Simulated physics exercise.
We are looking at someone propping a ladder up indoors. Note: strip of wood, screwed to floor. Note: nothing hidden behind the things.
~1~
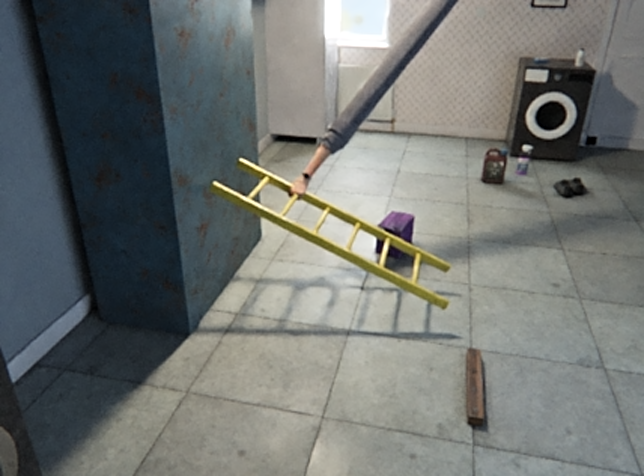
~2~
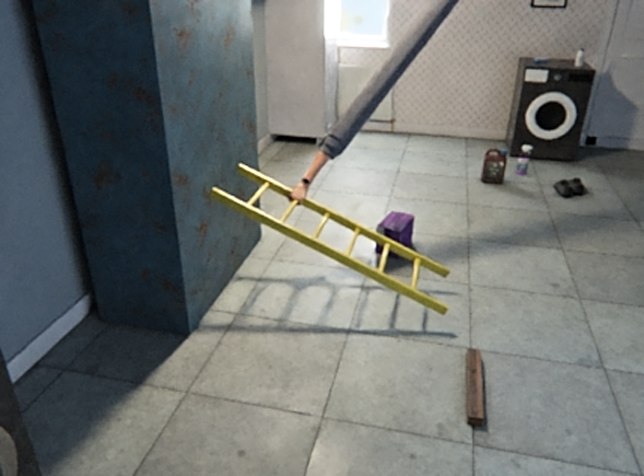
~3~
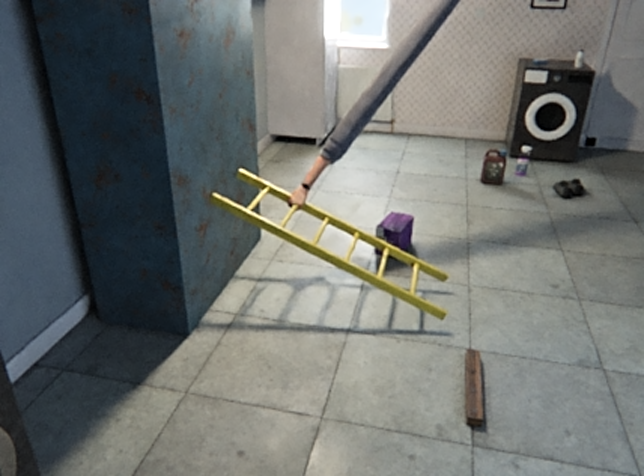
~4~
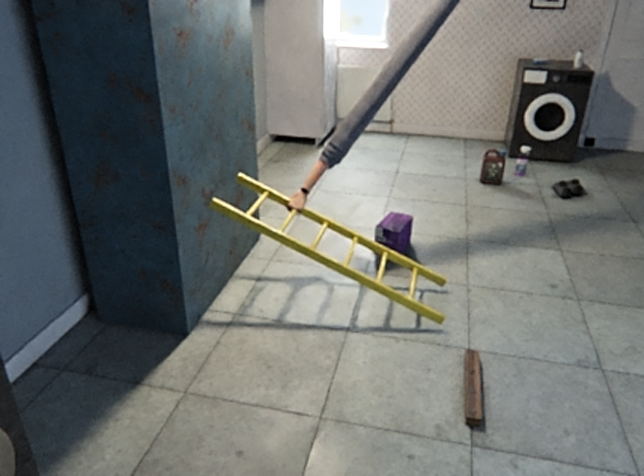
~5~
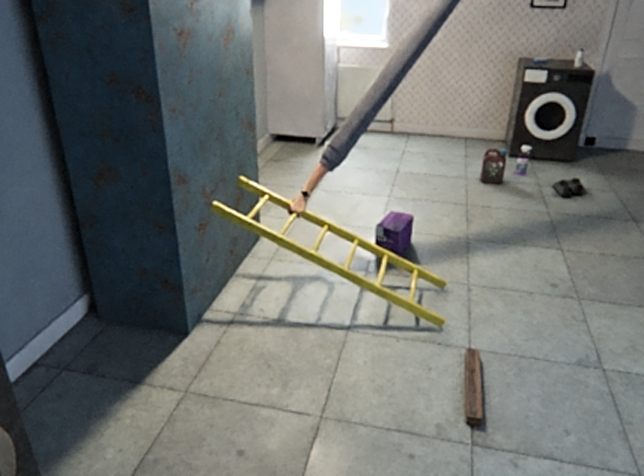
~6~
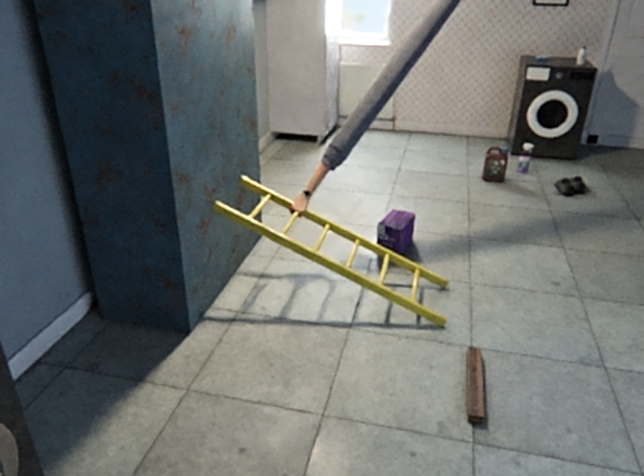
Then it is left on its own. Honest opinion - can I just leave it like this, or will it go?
It'll go, it slips down.
Then, 0.28 s on from there, yellow ladder turned 8° from its first pose near (342, 261).
Then, 0.40 s on from there, yellow ladder turned 20° from its first pose near (345, 284).
In the end, the yellow ladder slips down, near (346, 289); the other things unmoved.
